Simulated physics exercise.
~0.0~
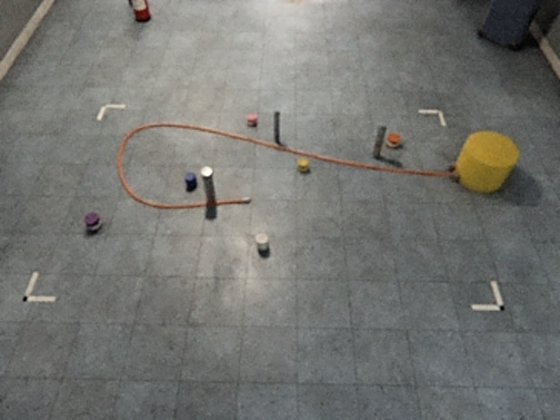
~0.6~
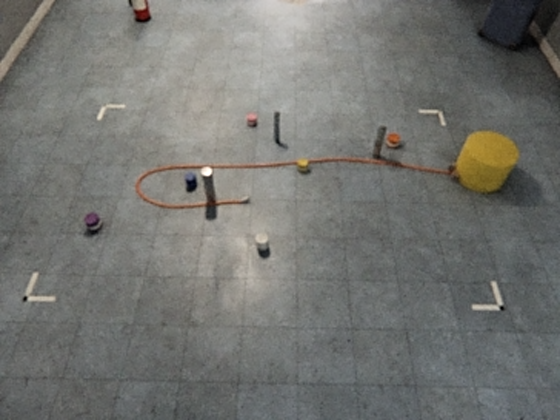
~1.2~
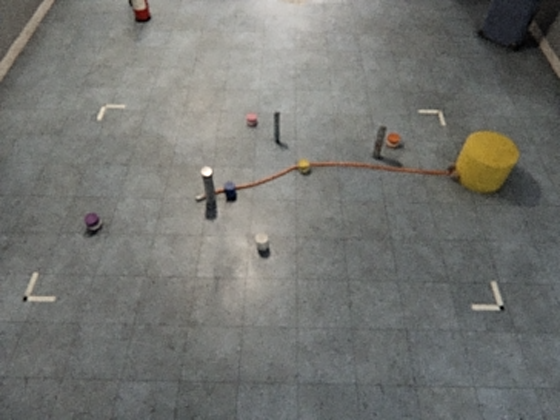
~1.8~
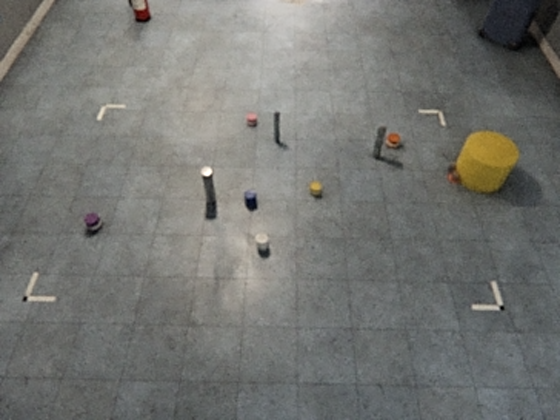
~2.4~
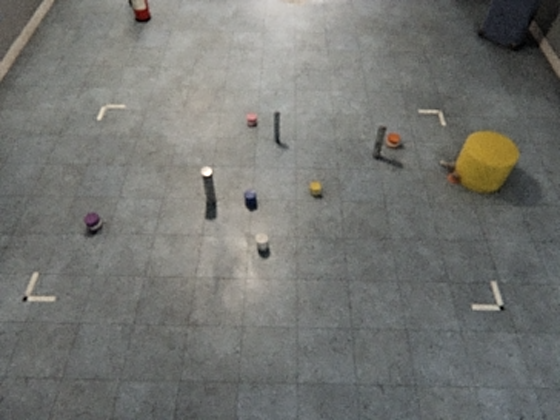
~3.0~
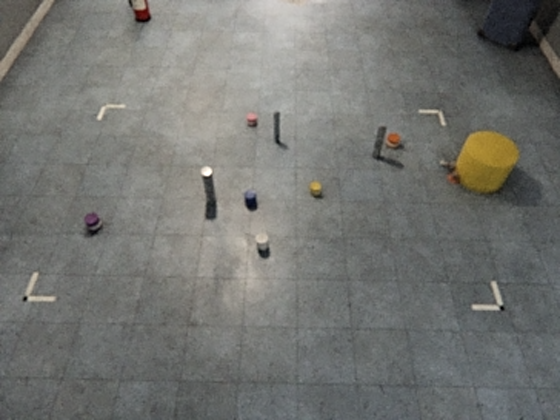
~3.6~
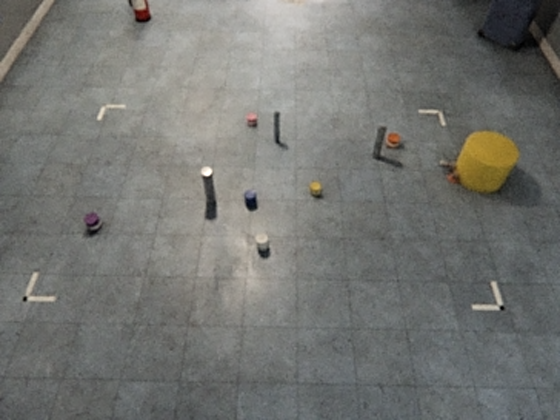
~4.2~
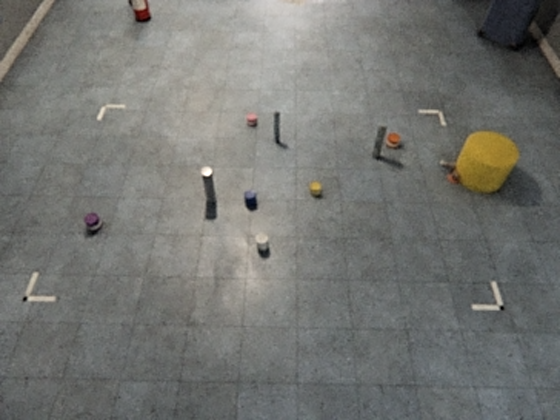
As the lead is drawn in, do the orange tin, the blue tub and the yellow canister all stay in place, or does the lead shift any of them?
The lead shifts the blue tub and the yellow canister, while the orange tin stays put.
